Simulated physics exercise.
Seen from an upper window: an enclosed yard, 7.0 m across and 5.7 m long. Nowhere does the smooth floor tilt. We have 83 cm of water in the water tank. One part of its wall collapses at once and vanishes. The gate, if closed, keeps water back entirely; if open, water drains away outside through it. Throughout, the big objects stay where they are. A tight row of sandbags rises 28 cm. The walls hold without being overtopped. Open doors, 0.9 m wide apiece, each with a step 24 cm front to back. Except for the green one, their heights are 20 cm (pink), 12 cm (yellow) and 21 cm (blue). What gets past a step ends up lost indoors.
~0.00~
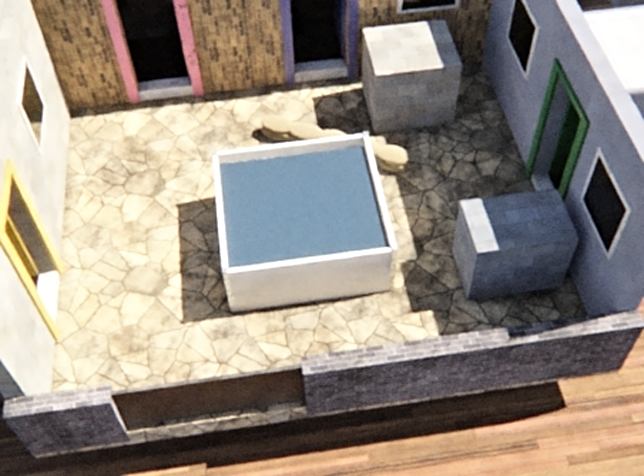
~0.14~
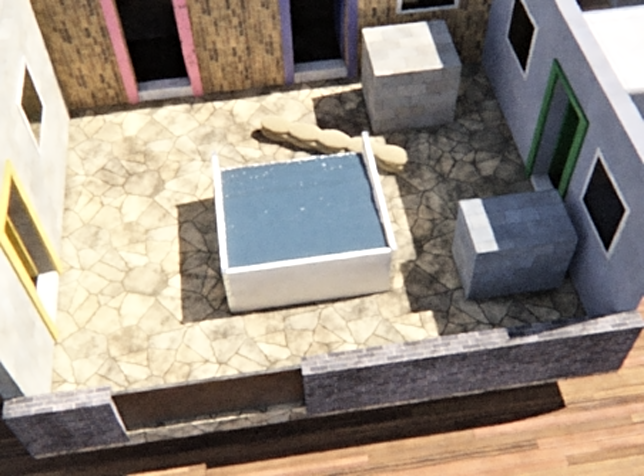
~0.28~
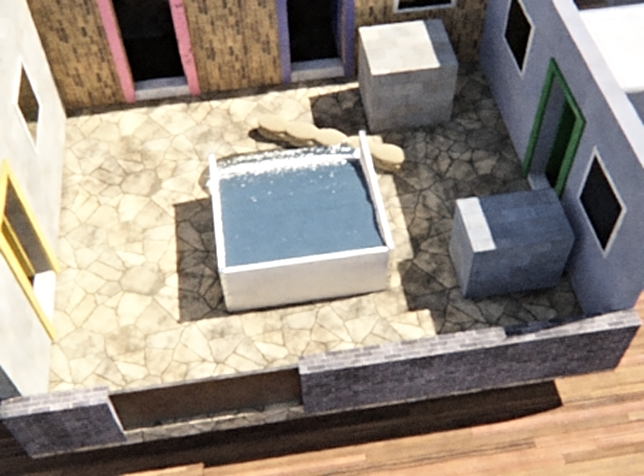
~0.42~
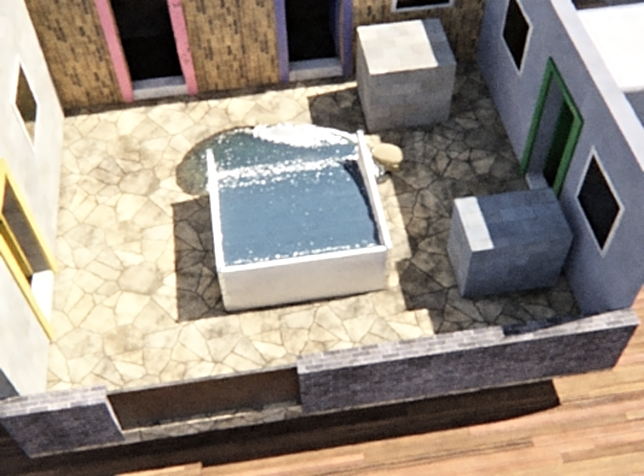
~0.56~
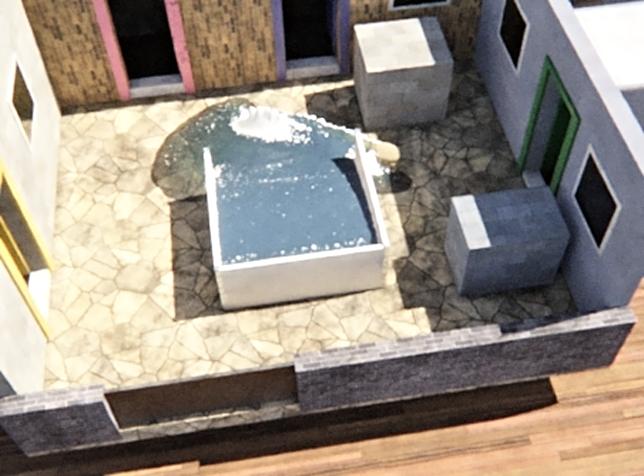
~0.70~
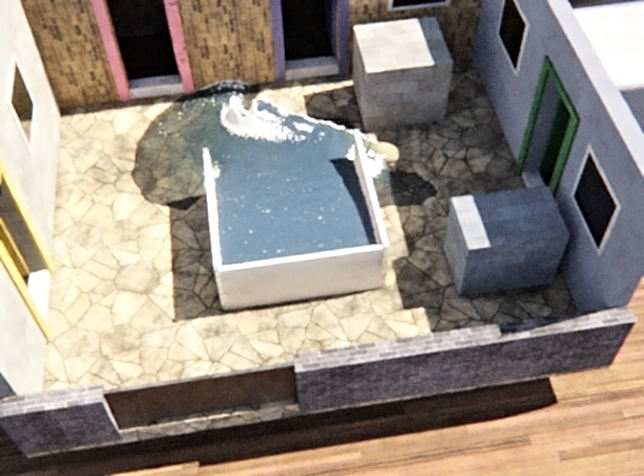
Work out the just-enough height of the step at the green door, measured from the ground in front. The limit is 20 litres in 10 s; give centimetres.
It works out at roughly 8.5 cm.
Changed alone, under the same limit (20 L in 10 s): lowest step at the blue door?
About 21 cm at blue.
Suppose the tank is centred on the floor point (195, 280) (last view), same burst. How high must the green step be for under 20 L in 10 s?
A minimum of about 10.5 cm.
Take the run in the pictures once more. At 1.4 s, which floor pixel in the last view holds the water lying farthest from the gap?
Close to pixel (73, 110).
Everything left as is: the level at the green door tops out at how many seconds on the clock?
Roughly 9.0 s.
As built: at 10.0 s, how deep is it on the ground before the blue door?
It comes to about 8.0 centimetres deep.
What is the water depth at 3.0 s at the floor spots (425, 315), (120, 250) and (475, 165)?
Approx. 2 / 2 / 1 cm.
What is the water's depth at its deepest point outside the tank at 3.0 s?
Roughly 40 cm.
After 1.4 s water covers 35 % of the floor, deepest (55 cm) near (290, 146); it has not reached the green door.
After 3.0 s water covers 65 % of the floor, deepest (40 cm) near (72, 118); 9 cm at the green door, 2 litres in over its 9 cm step.
After 10.0 s water covers 95 % of the floor, deepest (20 cm) near (536, 301); 11 cm at the green door, 15 litres in over its 9 cm step.
At the green door as built, the water arrived by 2.3 s and peaked near 14 cm at 9.2 s.
Run again over the same 10 s with other heights there, 28 litres in over 7.5 cm, 9 litres over 10 cm. The limit of 20 litres is kept from about 8.5 cm up.
